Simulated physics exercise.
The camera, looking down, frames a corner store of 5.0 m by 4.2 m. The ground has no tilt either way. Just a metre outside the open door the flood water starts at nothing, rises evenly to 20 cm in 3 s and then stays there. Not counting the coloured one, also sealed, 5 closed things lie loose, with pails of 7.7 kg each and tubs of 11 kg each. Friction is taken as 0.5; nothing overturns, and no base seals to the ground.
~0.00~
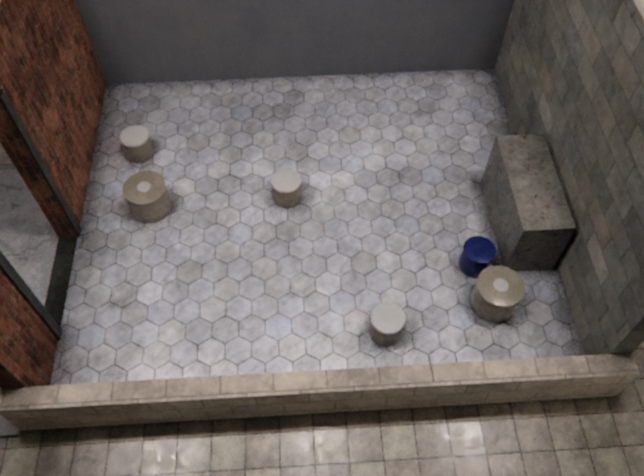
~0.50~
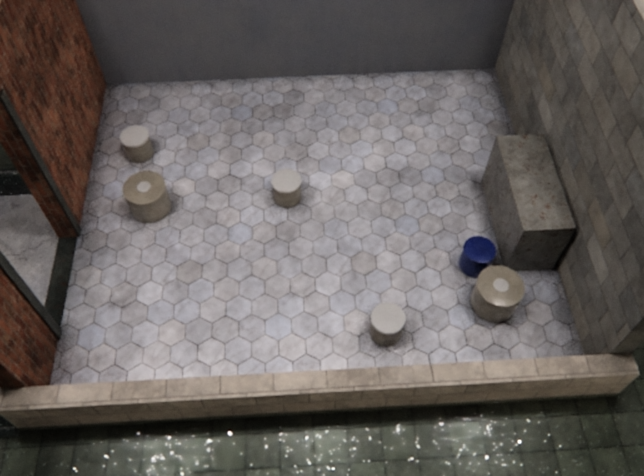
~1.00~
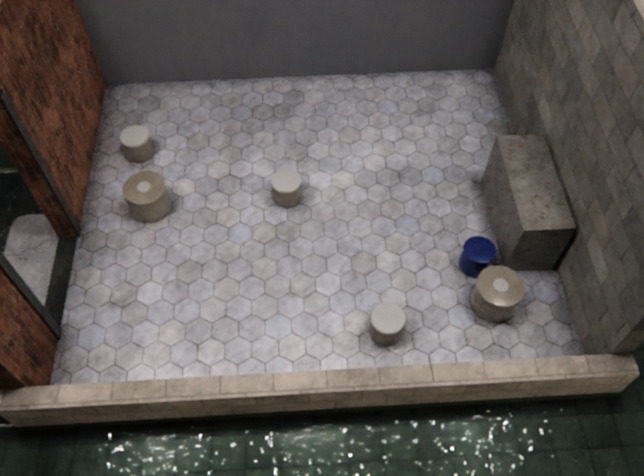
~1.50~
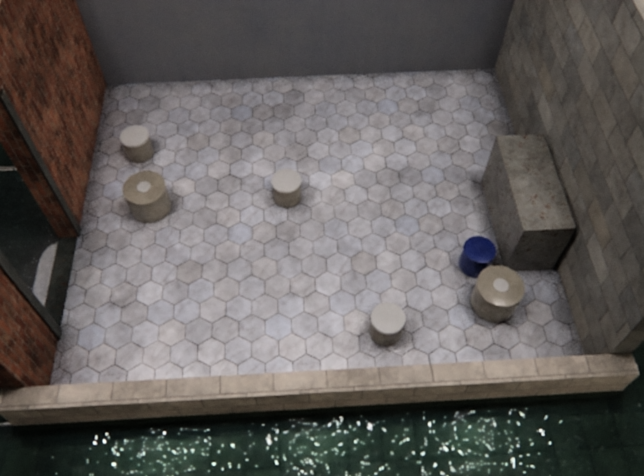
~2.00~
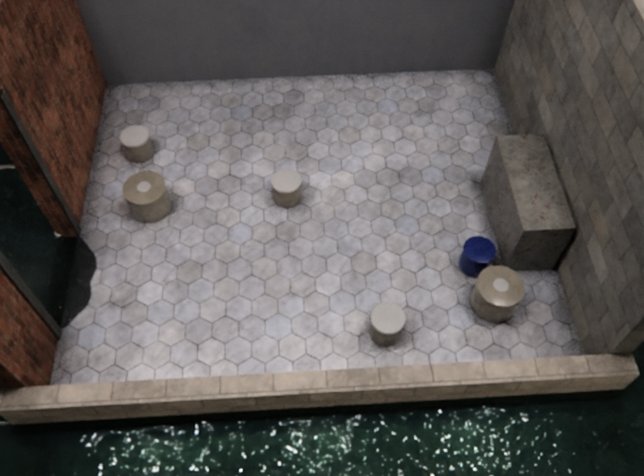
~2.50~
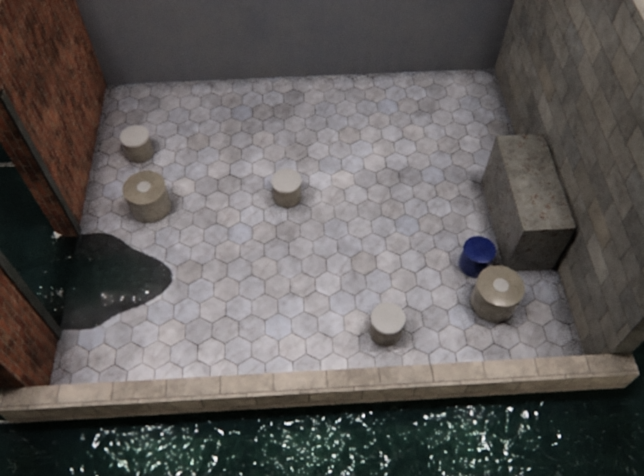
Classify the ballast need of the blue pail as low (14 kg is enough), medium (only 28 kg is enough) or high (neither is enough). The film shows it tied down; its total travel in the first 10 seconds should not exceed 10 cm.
Low.
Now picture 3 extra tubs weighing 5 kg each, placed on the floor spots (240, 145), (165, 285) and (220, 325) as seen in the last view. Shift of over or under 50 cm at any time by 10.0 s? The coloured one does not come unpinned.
In that order: Under, over, past it.
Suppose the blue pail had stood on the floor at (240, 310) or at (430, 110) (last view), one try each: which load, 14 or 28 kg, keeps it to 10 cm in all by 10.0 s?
In that order: Both loads work; both loads work.
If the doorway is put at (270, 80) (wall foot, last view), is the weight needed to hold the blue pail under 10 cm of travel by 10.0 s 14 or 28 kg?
Then the lighter mass suffices.
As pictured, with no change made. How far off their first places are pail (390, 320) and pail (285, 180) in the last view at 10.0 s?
The first is 40 cm from its start, the second 0 cm.
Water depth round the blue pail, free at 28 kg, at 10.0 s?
11 cm, roughly.
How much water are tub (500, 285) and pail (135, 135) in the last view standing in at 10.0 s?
I'd estimate 10 cm for the first and 2 cm for the second.
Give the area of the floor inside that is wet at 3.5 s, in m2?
Roughly 4.0 m2 of it is wet.
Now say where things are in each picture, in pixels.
In the first picture, the blue pail at (480, 249) rests on the ground; water covers 0.0 m2; 0 of 6 have shifted.
In the second picture, the blue pail at (480, 249), on the bottom; water covers 0.0 m2; 0 of 6 have shifted.
In the third picture, the blue pail at (480, 249), on the bottom; water covers 0.0 m2; 0 of 6 have shifted.
In the fourth picture, the blue pail at (480, 249) rests on the ground; water covers 0.0 m2; 0 of 6 have shifted.
In the fifth picture, the blue pail at (480, 249) rests on the ground; 0.2 m2 under water; 0 of 6 have shifted.
In the sixth picture, the blue pail at (480, 249), on the bottom; 0.8 m2 under water; 0 of 6 have shifted.
After 3.5 s the blue pail would be 0 cm from its start with 14 kg and 0 cm from its start with 28 kg; 0 cm of water round it then.
After 4.5 s the blue pail would be 0 cm from its start with 14 kg and 0 cm from its start with 28 kg; 0 cm of water round it then.
After 7.0 s the blue pail would be 0 cm from its start with 14 kg and 0 cm from its start with 28 kg; 7 cm of water round it then.
After 10.0 s the blue pail would be 0 cm from its start with 14 kg and 0 cm from its start with 28 kg; 11 cm of water round it then.
